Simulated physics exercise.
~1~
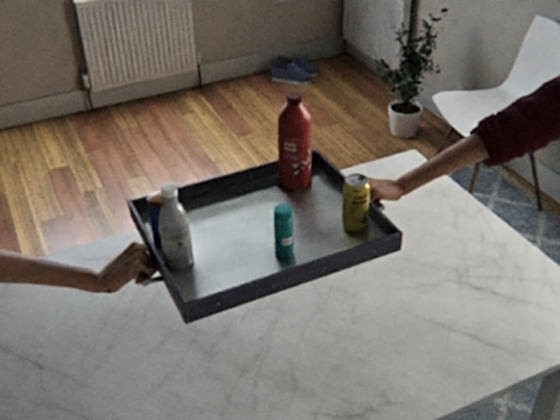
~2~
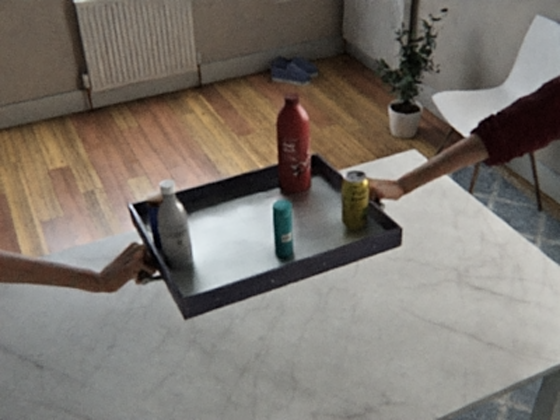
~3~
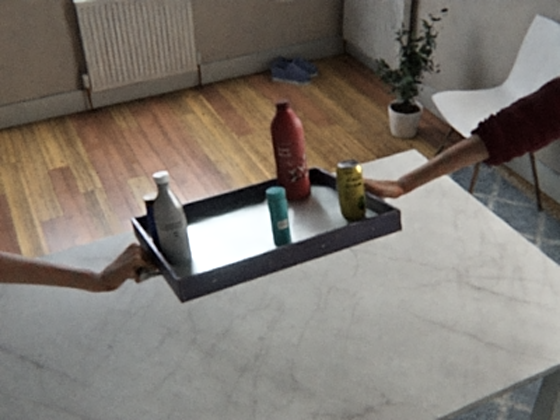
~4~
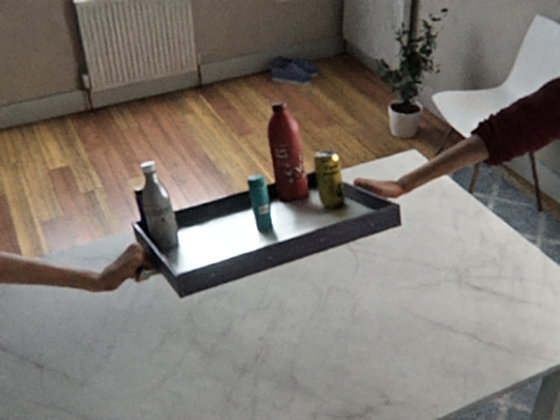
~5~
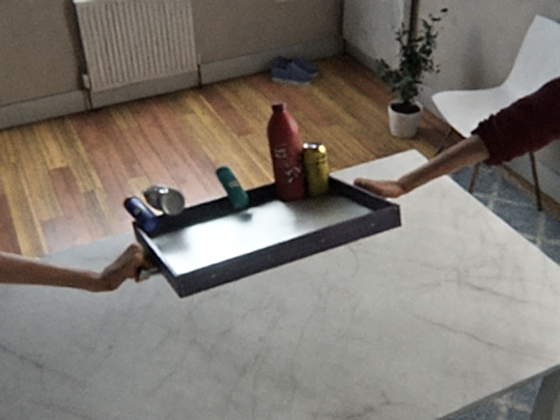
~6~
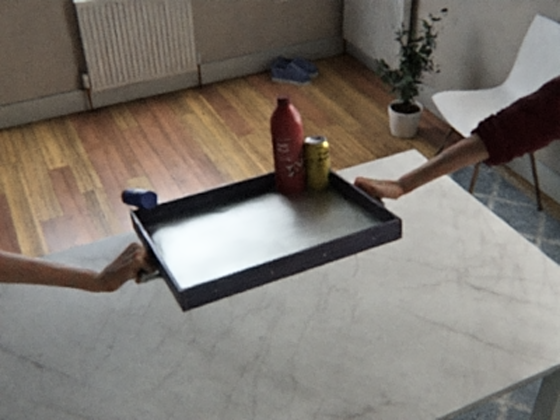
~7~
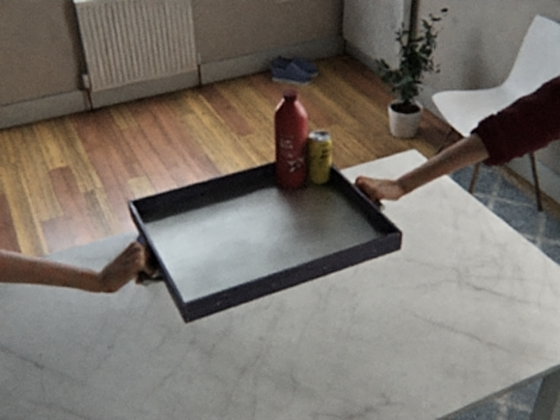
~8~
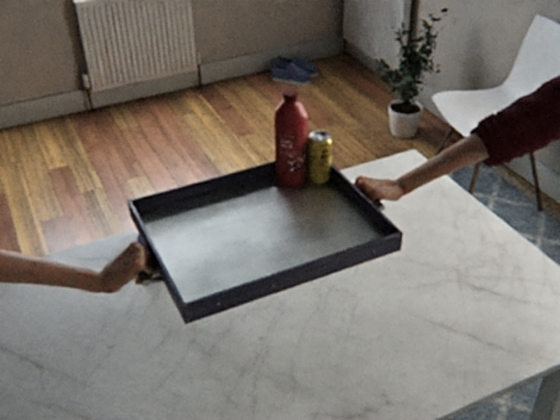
Two hands tilt a tray until three containers fall off, leaving a bottle and can upright.
